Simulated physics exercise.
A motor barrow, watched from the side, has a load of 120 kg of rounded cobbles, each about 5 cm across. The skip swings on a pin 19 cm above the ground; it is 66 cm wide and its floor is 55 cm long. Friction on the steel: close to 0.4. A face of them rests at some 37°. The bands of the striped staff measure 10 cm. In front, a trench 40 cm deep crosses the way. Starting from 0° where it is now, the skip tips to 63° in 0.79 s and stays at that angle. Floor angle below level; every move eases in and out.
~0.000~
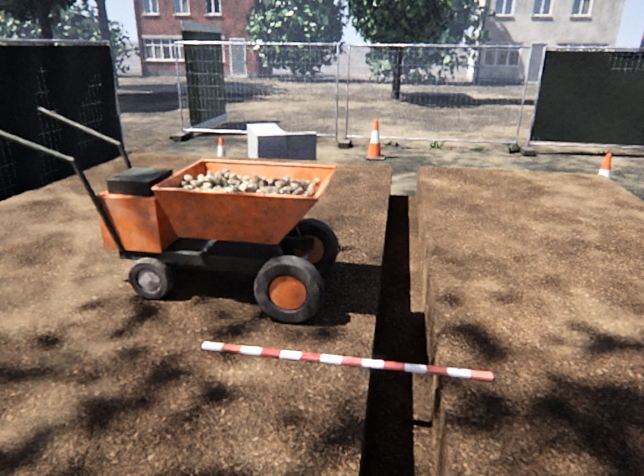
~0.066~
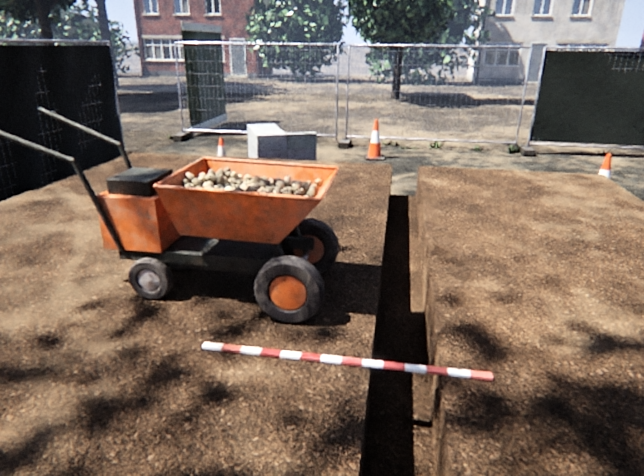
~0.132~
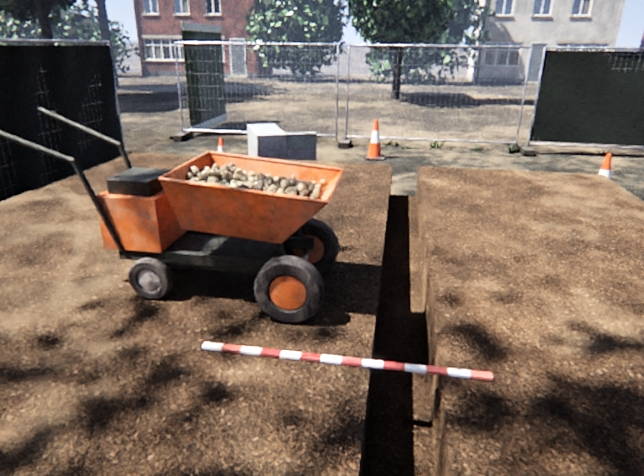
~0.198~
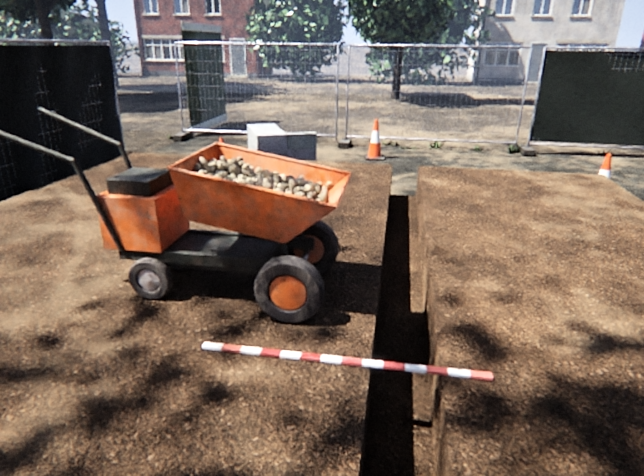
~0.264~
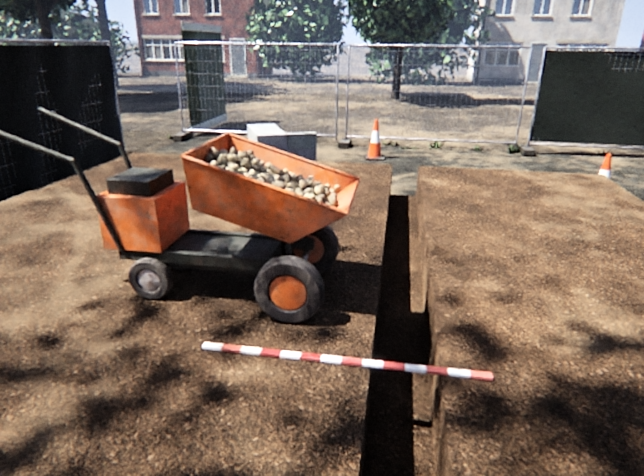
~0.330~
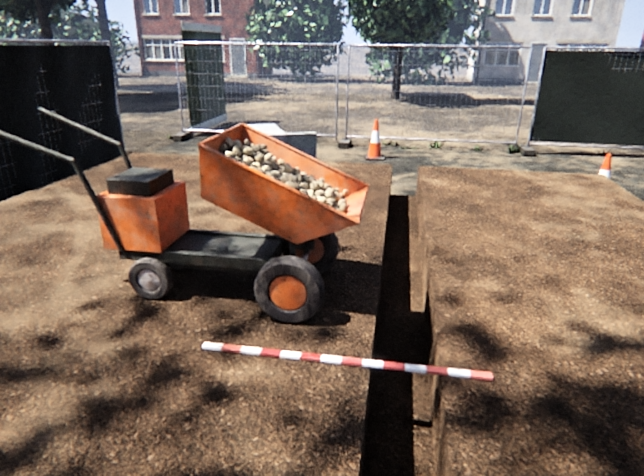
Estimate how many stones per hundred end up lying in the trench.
58 %.
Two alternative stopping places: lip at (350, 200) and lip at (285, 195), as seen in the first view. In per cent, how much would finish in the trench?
It'd be around 35 per cent and after that around 90 per cent.
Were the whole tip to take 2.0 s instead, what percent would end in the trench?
That would give about 85 percent.
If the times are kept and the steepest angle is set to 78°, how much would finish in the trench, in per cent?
It would come to about 60 percent.
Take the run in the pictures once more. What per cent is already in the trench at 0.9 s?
Some 15 per cent.
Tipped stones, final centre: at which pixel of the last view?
Roughly at pixel (425, 344).
After 0.6 s the floor is at 53°; 100 % in the skip; the foremost stones are at (374, 235).
After 0.9 s the floor is at 63°; 81 % in the skip, 16 % in the trench, 3 % past the trench; the foremost stones are at (448, 296).
After 1.2 s the floor is at 63°; 34 % in the skip, 27 % in the trench, 39 % past the trench; the foremost stones are at (555, 306).
After 3.2 s the floor is at 63°; 0 % in the skip, 58 % in the trench, 42 % past the trench; the foremost stones are past the picture's edge.
